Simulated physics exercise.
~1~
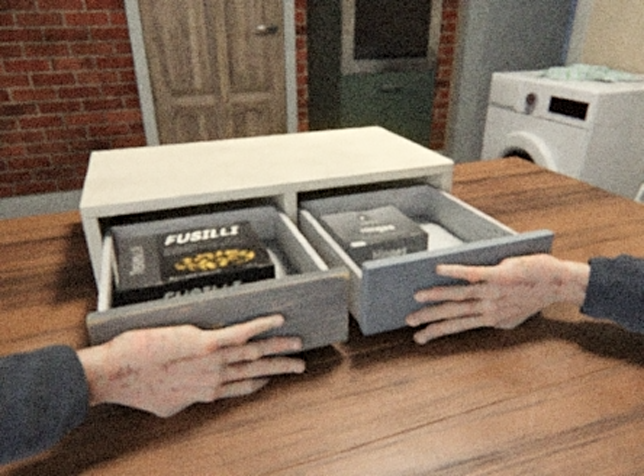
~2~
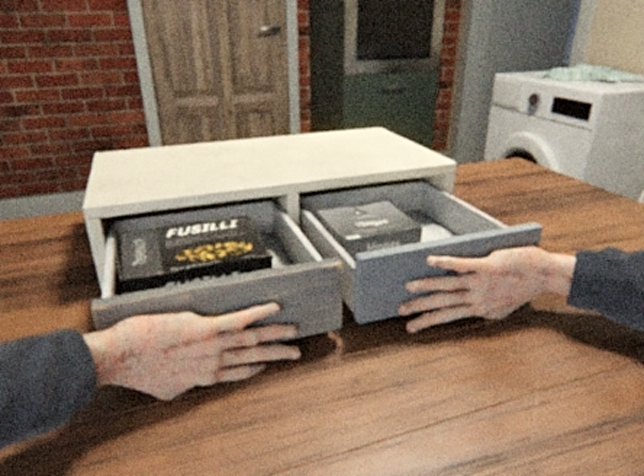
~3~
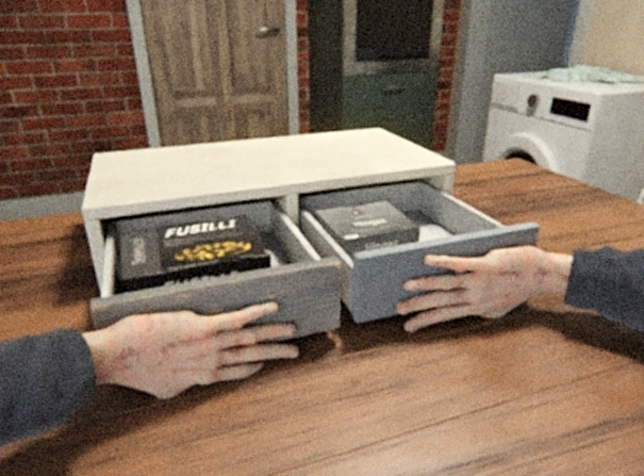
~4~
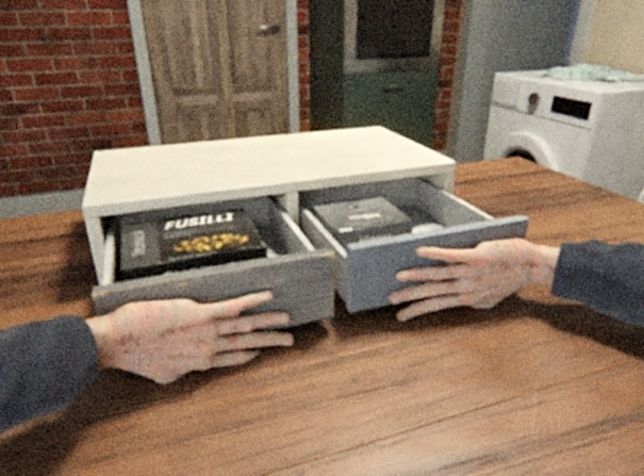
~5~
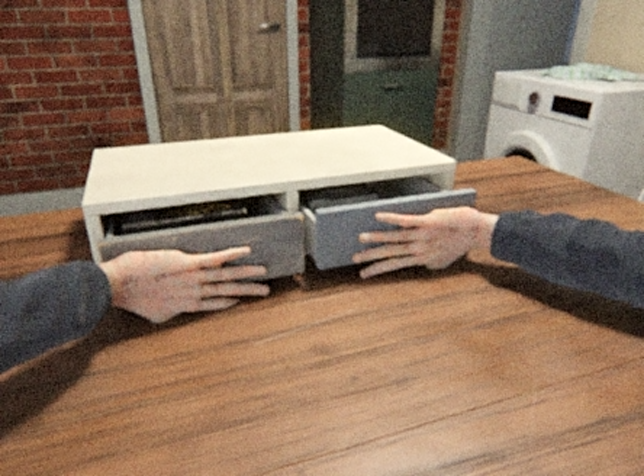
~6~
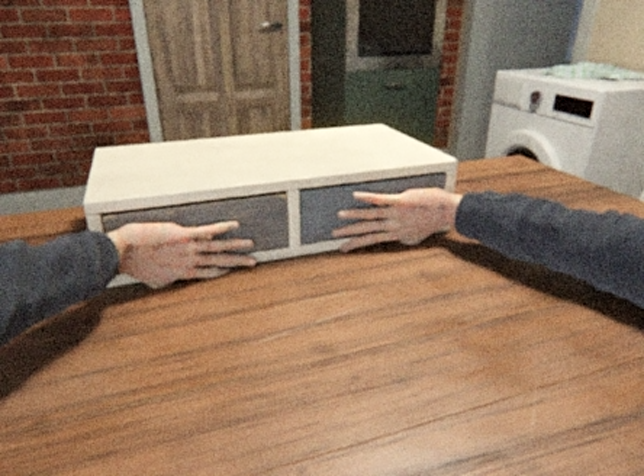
Two open drawers sit side by side in a low white chest on a wooden table, with a hand resting against the front of each. The left drawer holds a black box labelled fusilli, and the bluish right one holds a grey box. At first the hands ease the drawers inwards only slightly. Then they push both further in together, and the boxes slip back under the chest's top until they are barely visible. Finally both drawers slide all the way in and sit shut, the boxes hidden, with the hands still against the fronts.
